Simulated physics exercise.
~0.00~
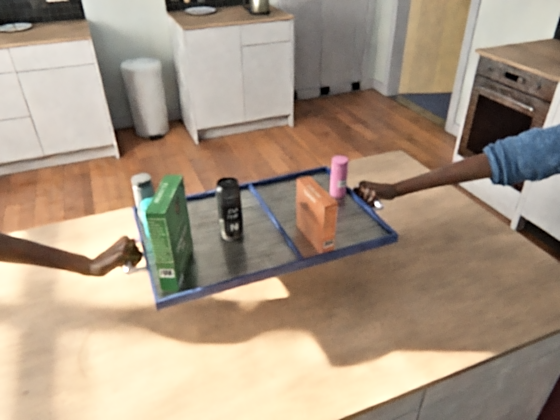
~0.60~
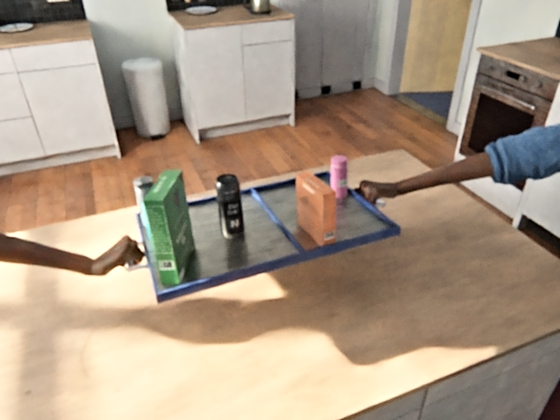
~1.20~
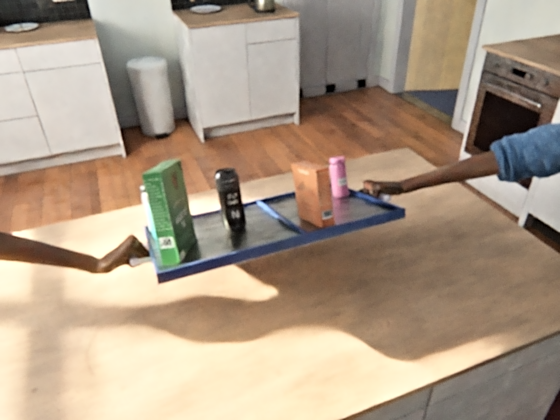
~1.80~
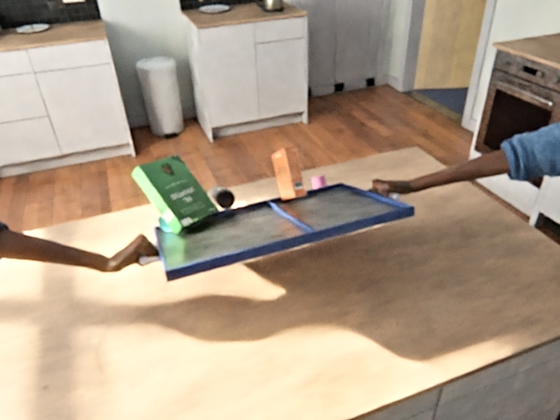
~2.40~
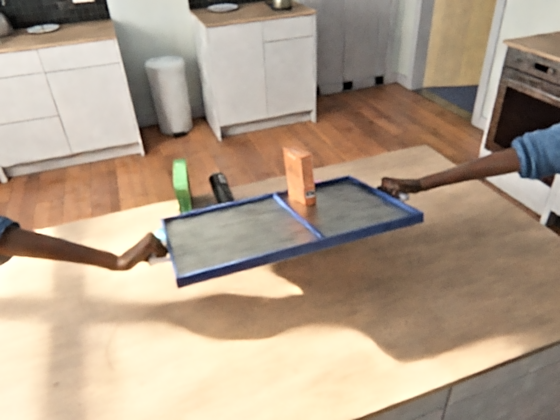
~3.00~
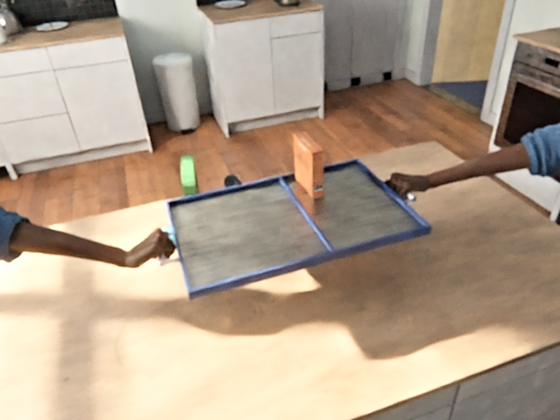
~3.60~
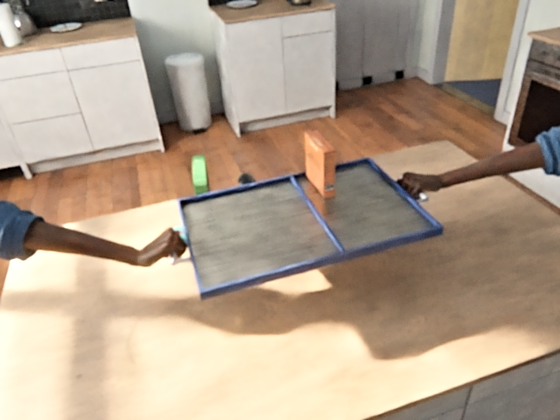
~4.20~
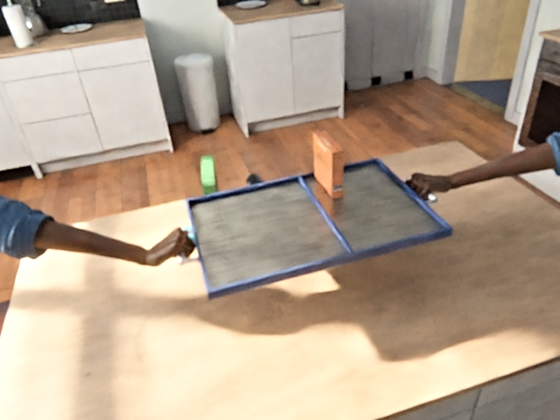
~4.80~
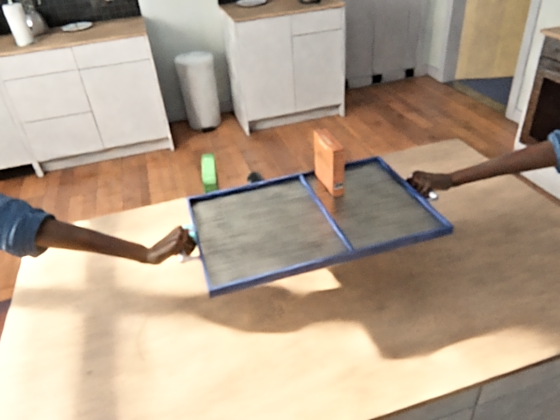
Two hands hold a blue-rimmed grey tray with a cross bar above a pale wooden counter in a kitchen, seen from slightly above. On it stand a tall green packet and a black can at left, with an orange packet and a pink shaker at right and a small shaker behind the green packet. The hands tip the tray's far edge down, and the items lean, then slide and topple away. The green packet and black can drop off the far side, and the shakers vanish from view. The tray tilts back, leaving only the orange packet upright near the far rim by the bar.
